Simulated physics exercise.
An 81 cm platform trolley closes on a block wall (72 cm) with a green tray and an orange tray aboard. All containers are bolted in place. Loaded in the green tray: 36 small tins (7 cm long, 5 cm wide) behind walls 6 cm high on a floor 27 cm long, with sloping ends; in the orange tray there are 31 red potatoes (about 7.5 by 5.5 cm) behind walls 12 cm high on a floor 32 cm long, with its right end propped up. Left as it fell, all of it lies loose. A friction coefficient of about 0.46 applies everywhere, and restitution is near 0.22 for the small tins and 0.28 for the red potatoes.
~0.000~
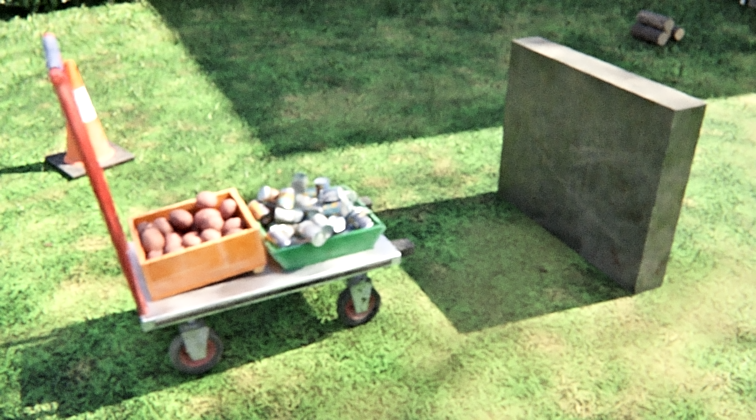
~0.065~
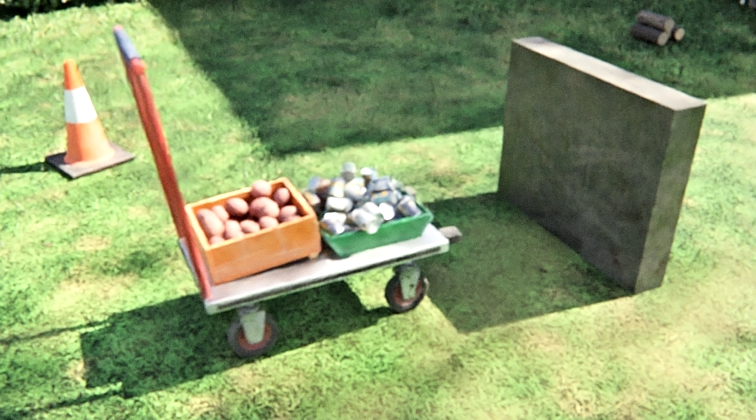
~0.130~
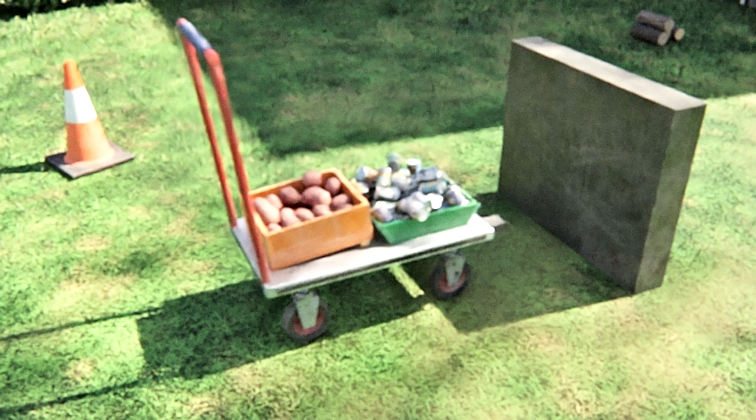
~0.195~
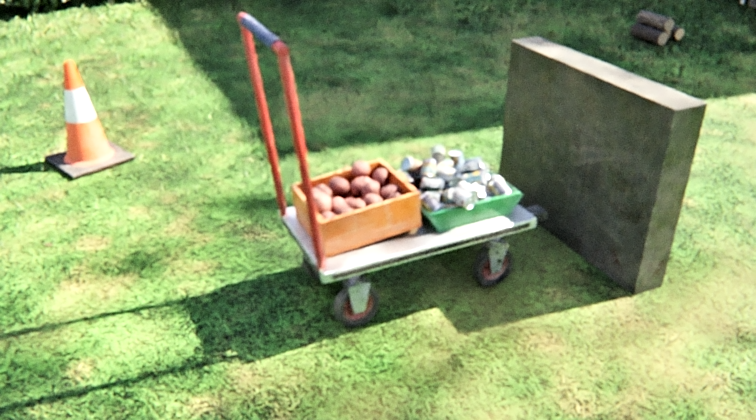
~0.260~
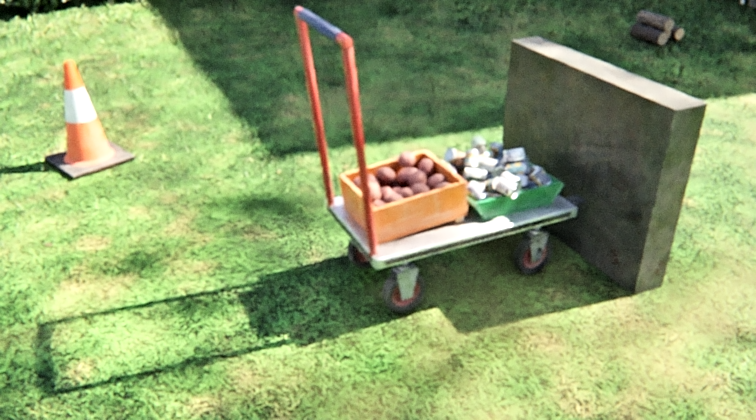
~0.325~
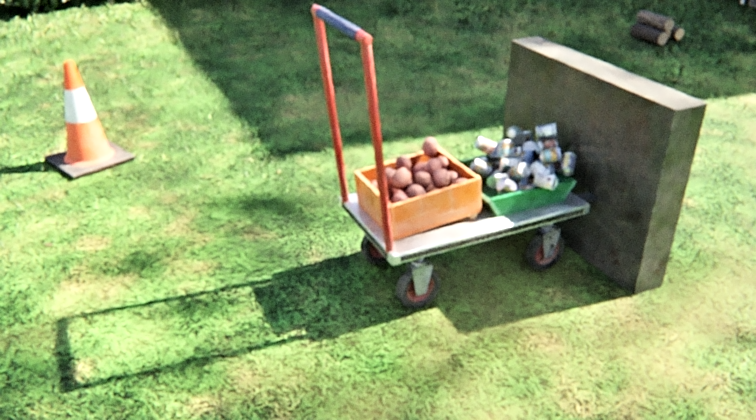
Platform trolley carrying red potatoes and small tins in two trays rolling right across grass up to a block wall, the tins shifting.
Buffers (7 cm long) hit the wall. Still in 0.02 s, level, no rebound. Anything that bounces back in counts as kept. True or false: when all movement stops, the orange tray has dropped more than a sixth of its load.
False.
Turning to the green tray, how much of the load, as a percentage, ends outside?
Green tray: 40%.
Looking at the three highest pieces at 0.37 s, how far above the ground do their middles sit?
Mean height: Near 54 cm.
After 0.37 s, green tray 28 in, 8 out and orange tray 31 in, 0 out.
After 0.49 s, green tray 22 in, 14 out and orange tray 30 in, 1 out.
After 0.72 s, green tray 21 in, 15 out and orange tray 30 in, 1 out.
Final count (at 1.22 s), green tray 21 in, 15 out and orange tray 30 in, 1 out. Asked share, 1 of 31, 3 per cent.
